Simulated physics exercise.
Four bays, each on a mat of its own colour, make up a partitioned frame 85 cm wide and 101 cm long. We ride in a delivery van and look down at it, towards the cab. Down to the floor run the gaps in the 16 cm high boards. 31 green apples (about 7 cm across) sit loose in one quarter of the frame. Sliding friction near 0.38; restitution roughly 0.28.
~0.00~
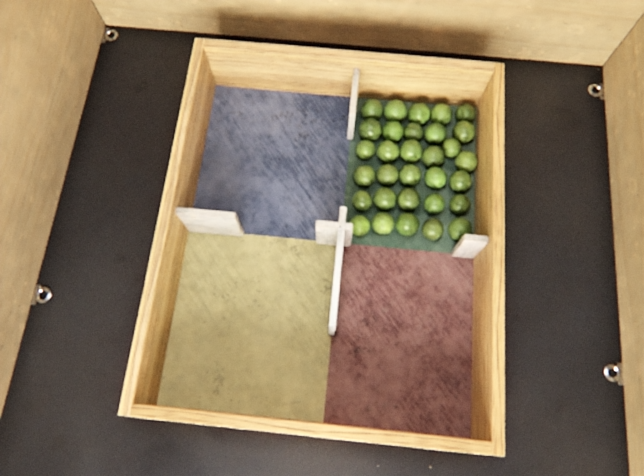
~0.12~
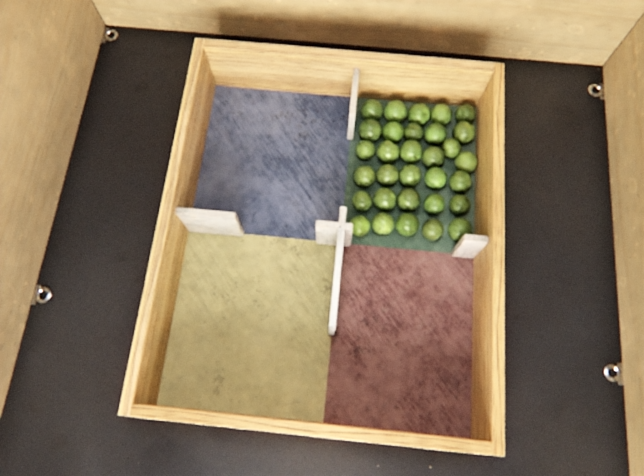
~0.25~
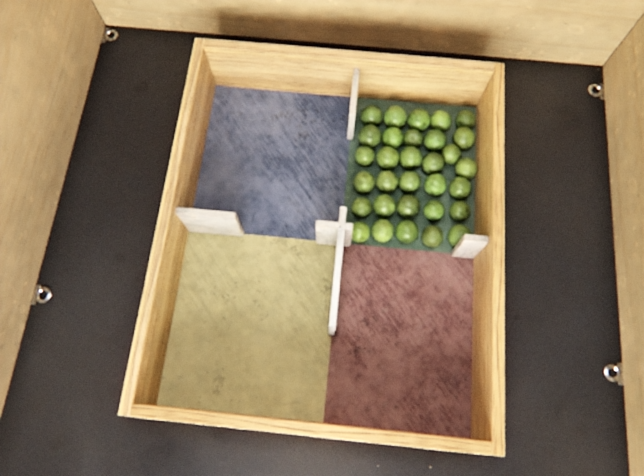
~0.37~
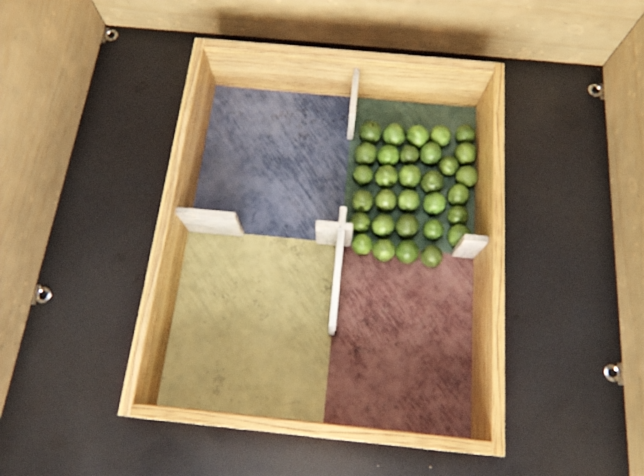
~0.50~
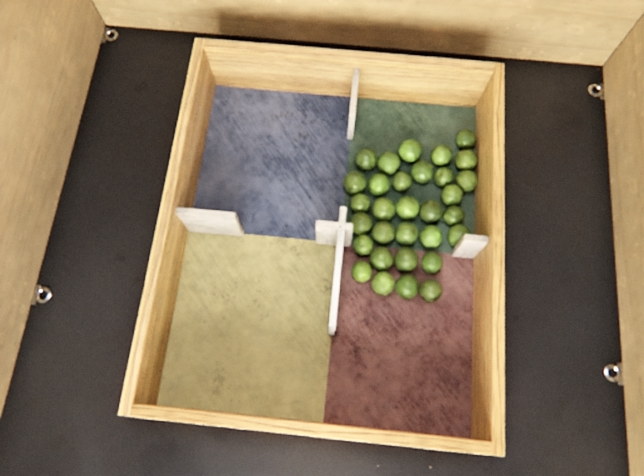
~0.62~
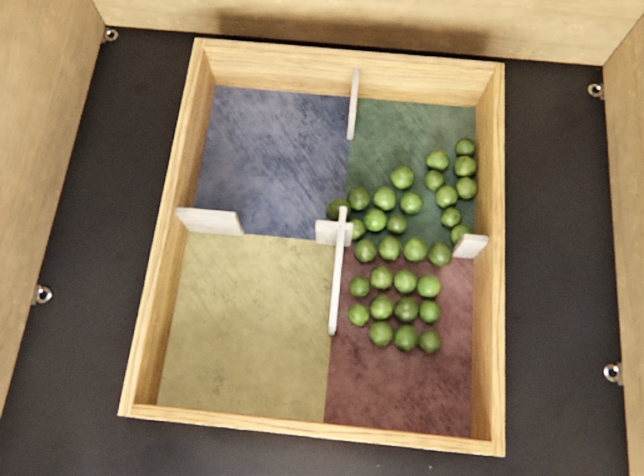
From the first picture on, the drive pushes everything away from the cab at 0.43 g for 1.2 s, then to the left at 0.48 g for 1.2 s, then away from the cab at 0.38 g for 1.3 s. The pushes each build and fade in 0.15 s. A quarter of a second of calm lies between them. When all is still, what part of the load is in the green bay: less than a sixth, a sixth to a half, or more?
Once things settle, the green bay holds under one-sixth of the load.
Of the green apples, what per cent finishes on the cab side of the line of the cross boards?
Roughly 10 per cent.
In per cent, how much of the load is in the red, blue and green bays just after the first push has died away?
At that point the split is red 80, blue 0, green 10 per cent.
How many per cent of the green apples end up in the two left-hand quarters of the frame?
Some 80 %.
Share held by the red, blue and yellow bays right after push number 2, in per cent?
The split comes out as red 20 per cent, blue 10 per cent and yellow 60 per cent.
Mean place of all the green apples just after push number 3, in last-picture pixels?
Average position: About (257, 357).
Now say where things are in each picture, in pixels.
The first picture shows middle of the blue mat (274, 159); middle of the green mat (412, 171); middle of the red mat (403, 337); middle of the yellow mat (251, 322); 31 in the green bay; the apple farthest behind, in the direction of the first push, is at (465, 114).
In the second picture, 31 in the green bay; the apple farthest behind, in the direction of the first push, is at (465, 114).
In the third picture, 31 in the green bay; the apple farthest behind, in the direction of the first push, is at (465, 120).
In the fourth picture, 4 in the red bay and 27 in the green bay; the apple farthest behind, in the direction of the first push, is at (465, 135).
In the fifth picture, 8 in the red bay and 23 in the green bay; the apple farthest behind, in the direction of the first push, is at (466, 140).
In the sixth picture, 15 in the red bay, 1 in the blue bay and 15 in the green bay; the apple farthest behind, in the direction of the first push, is at (466, 148).
After push 1 (1.44 s), 24 in the red bay, 4 in the green bay and 3 in the yellow bay.
After push 2 (2.89 s), 7 in the red bay, 4 in the blue bay and 20 in the yellow bay.
After push 3 (4.44 s), 6 in the red bay, 3 in the blue bay and 22 in the yellow bay.
When it is over (at 4.80 s), 6 in the red bay, 3 in the blue bay and 22 in the yellow bay. Asked share, 0 of 31, 0 per cent.
